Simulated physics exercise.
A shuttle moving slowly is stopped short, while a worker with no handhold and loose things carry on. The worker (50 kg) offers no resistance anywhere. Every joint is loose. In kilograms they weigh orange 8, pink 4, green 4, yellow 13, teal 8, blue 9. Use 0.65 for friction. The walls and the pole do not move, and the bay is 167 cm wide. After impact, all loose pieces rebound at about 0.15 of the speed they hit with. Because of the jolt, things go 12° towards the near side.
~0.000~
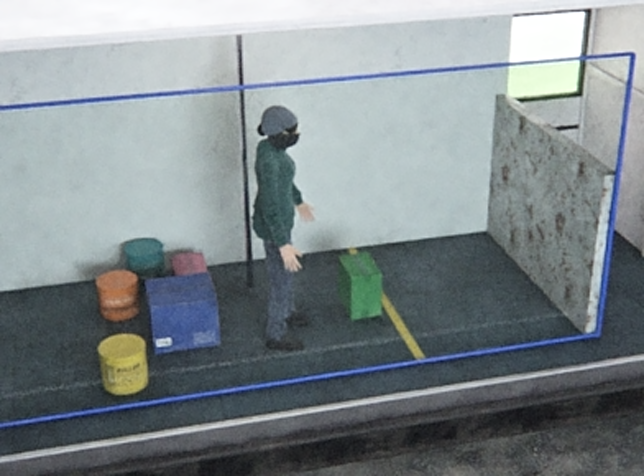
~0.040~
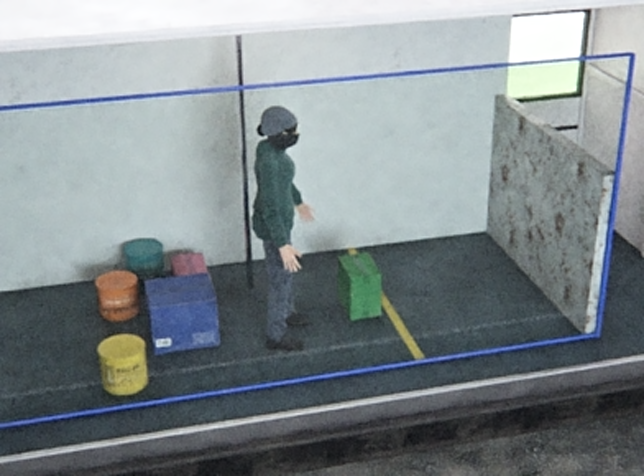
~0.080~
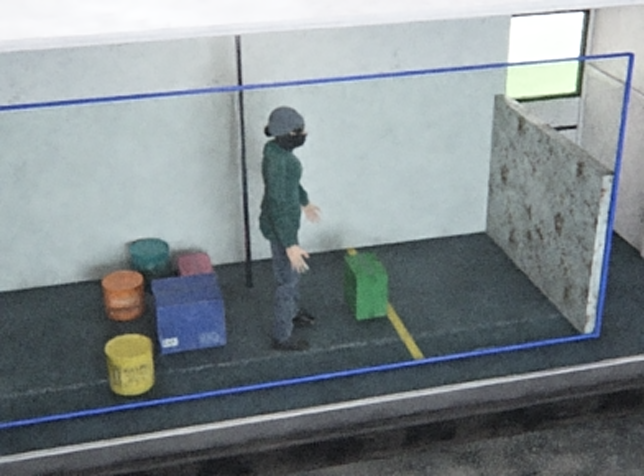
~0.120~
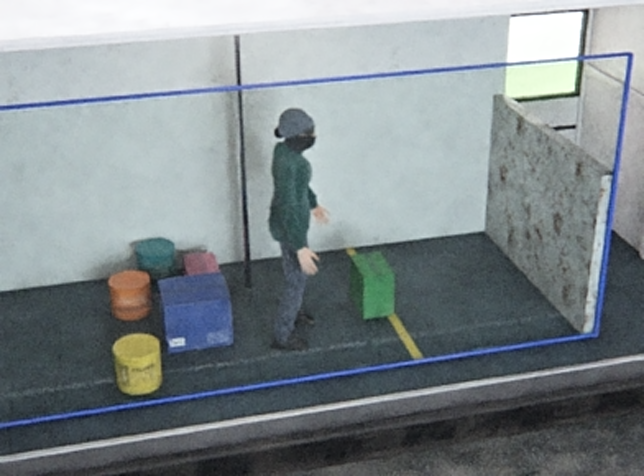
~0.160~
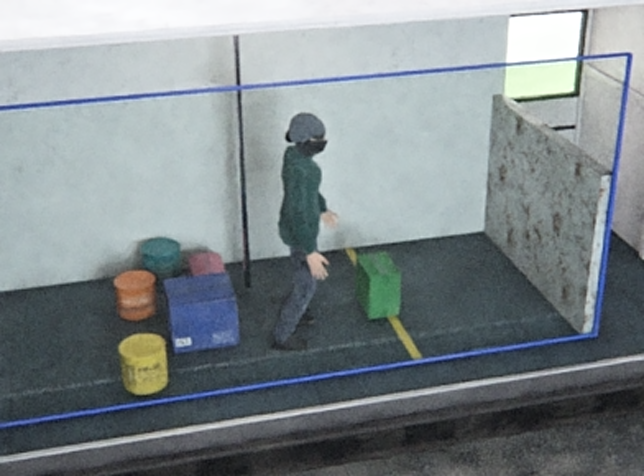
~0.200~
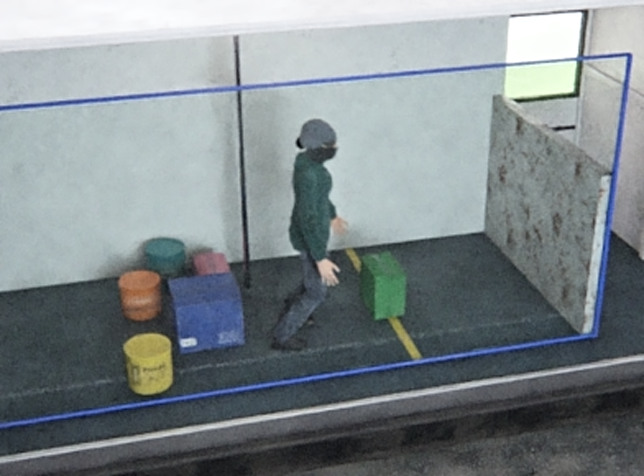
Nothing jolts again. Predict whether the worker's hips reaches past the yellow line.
Looks like it makes it over the line.
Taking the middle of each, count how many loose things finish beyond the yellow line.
I make it 1.
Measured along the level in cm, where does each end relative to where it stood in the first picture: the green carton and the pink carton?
Green carton 40 and pink carton 20.
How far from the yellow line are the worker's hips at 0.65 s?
About 5 cm short of it.
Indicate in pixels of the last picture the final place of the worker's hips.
Near (439, 319).
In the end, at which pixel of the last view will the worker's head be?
End position: Roughly (463, 290) in the last view.
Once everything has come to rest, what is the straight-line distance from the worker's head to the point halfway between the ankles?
I'd put it at roughly 100 centimetres.
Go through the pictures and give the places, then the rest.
The first picture shows worker's hips (274, 217), pink carton (192, 281), yellow line (416, 351).
The second picture shows worker's hips (273, 217), pink carton (191, 281).
The third picture shows worker's hips (280, 218), pink carton (197, 281).
The fourth picture shows worker's hips (290, 219), pink carton (204, 280).
The fifth picture shows worker's hips (300, 223), pink carton (209, 280).
The sixth picture shows worker's hips (310, 229), pink carton (213, 280), yellow line (413, 351). Everything loose set off at about 1.6 m/s.
After 0.40 s the worker's hips are 25 cm short of the yellow line, near (361, 277) in the last picture's view; the pink carton 108 cm short of the yellow line, tilted 0°.
After 0.65 s the worker's hips are 6 cm short of the yellow line, near (385, 269) in the last picture's view; the pink carton 108 cm short of the yellow line, tilted 0°.
After 1.05 s the worker's hips are 22 cm past the yellow line, near (433, 302) in the last picture's view; the pink carton 108 cm short of the yellow line, tilted 0°.
Final state at 2.3 s, orange bucket stops short of the yellow line; pink carton stops short of the yellow line; green carton crosses the yellow line; yellow bucket stops short of the yellow line; teal bucket stops short of the yellow line; blue carton stops short of the yellow line; worker's hips cross the yellow line; worker's head crosses the yellow line.
